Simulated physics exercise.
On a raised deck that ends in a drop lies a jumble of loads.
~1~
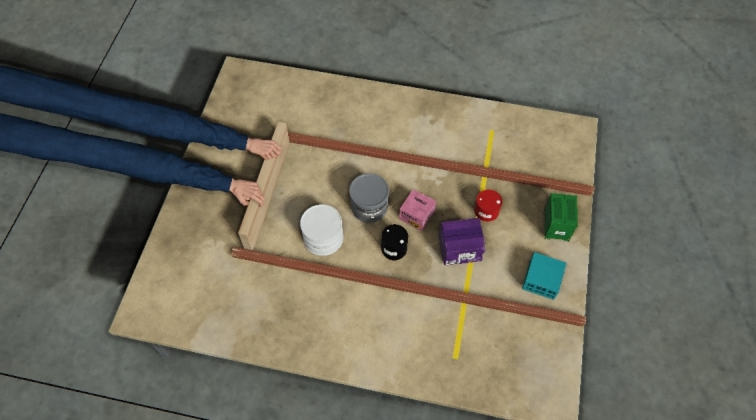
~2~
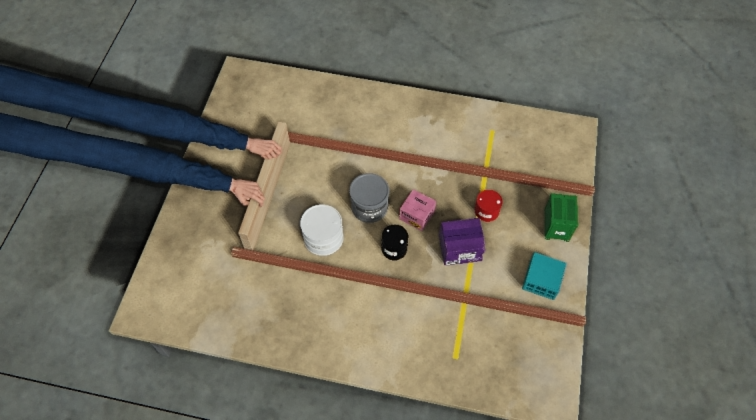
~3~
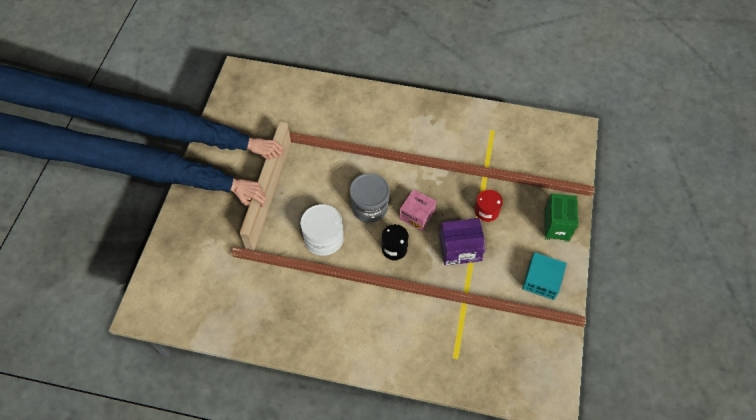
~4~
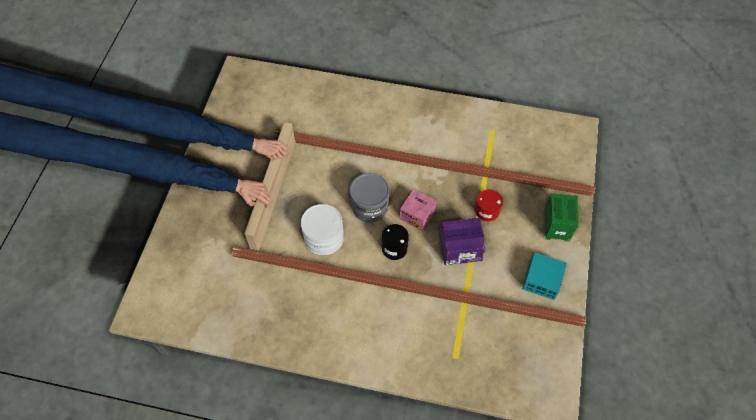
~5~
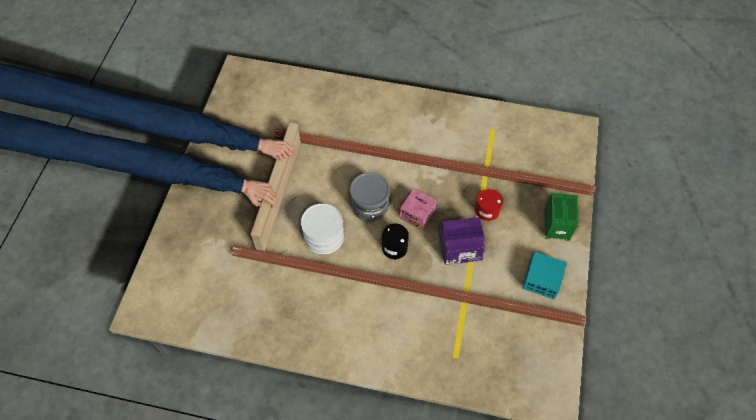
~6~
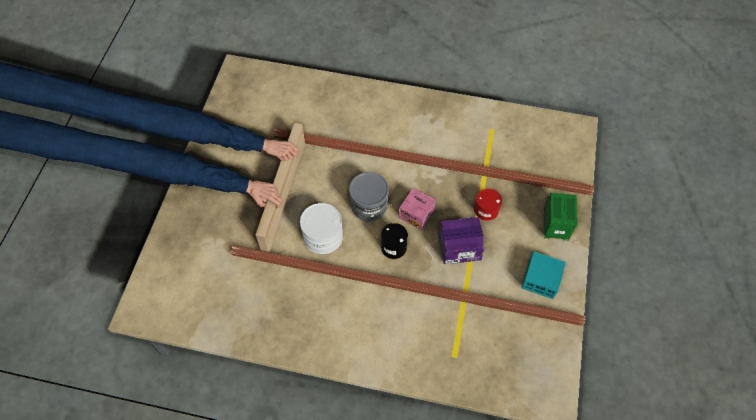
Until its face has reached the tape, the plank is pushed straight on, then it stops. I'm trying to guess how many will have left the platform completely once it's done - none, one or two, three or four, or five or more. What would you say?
The fall count stays at nil.
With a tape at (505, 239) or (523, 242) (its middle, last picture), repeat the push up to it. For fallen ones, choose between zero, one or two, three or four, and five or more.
First tape: Not one; second tape: One or two.
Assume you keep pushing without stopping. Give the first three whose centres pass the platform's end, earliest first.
Going first is the turquoise crate, next the purple parcel, last the black canister.
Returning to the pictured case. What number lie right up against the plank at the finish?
Tally at the end: 2.
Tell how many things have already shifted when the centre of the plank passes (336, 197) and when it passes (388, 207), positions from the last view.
At the first spot the count is 1, and at the second it is 5.
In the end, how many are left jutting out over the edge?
The count is 0.
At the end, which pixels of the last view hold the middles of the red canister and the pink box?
First object: (532, 190); second object: (520, 208).
Soon after, none off yet; green tote at rest near (560, 217); turquoise crate at rest near (544, 275); red canister at rest near (488, 205).
In the end, the number that fall off is zero.
